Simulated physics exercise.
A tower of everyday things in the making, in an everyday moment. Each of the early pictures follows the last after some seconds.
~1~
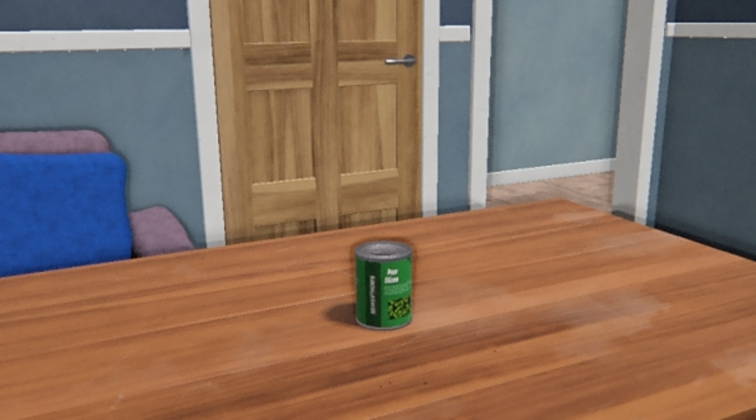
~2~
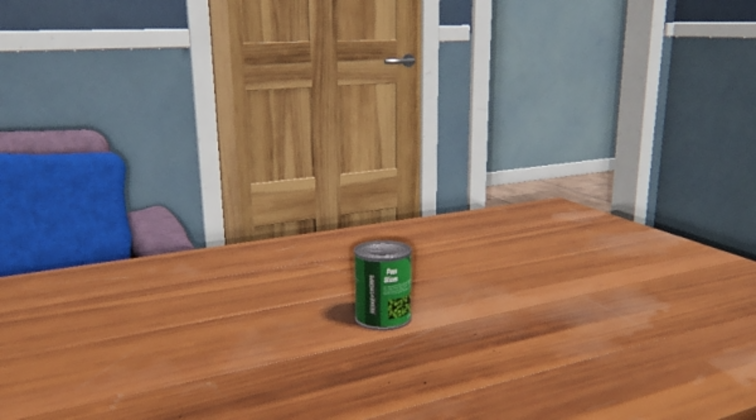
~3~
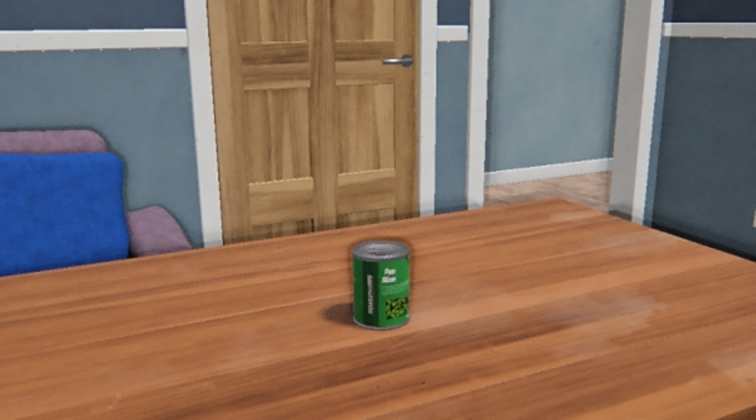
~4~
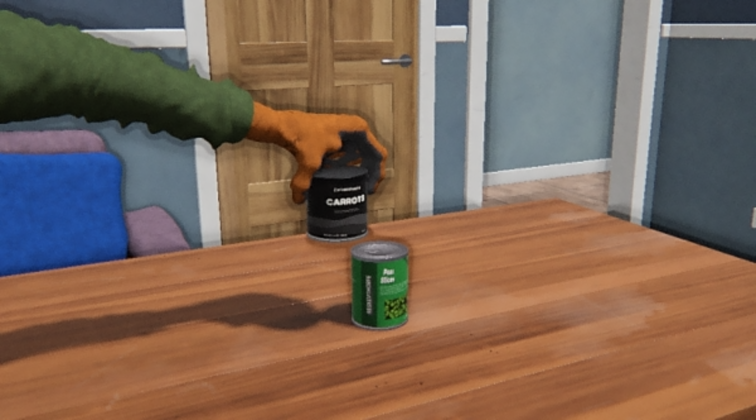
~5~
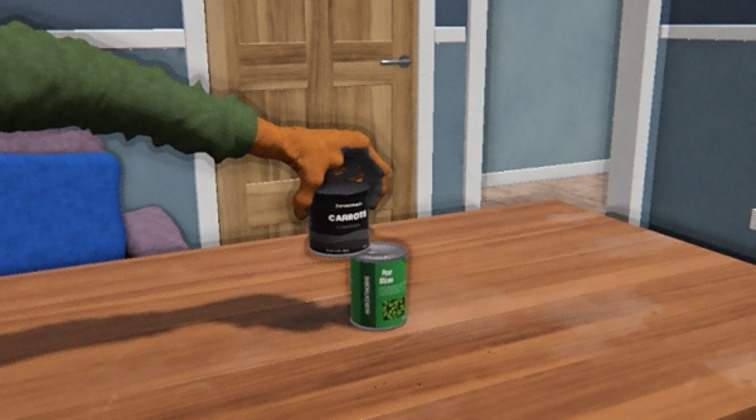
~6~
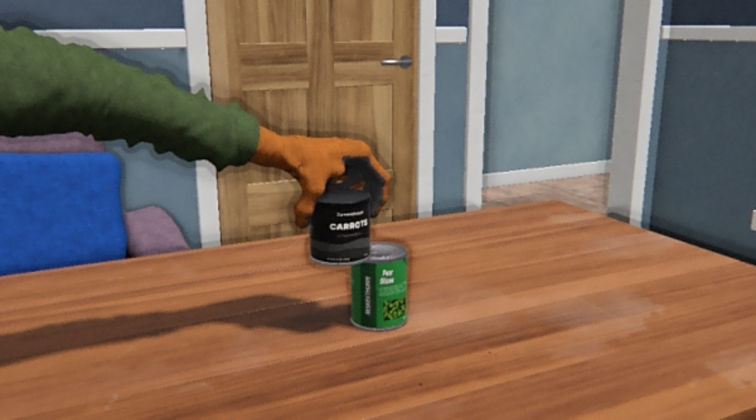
At the start, a green tin sits alone on a wooden table, barely changing position. An orange-gloved hand on a green-sleeved arm then appears from the left, holding a black container labelled carrots. The hand lowers it a short way and sets it down at the tin's upper left, still gripping it.
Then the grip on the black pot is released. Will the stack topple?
Yes, it topples.
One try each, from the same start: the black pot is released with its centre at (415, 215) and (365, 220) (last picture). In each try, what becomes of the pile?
First attempt - it comes down; second attempt - it does not fall.
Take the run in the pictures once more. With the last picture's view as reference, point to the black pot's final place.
At about (286, 309).
Then, 0.30 s later than the last frame, black pot now fallen.
Then, 0.40 s later than the last frame, things are still on the move.
Then, 0.50 s later than the last frame, as before.
Then, 2.00 s later than the last frame, nothing new.
When it is over, fallen, black pot; green tin as before. End places, in pixels of the last picture, black pot near (286, 309). The pile comes apart.
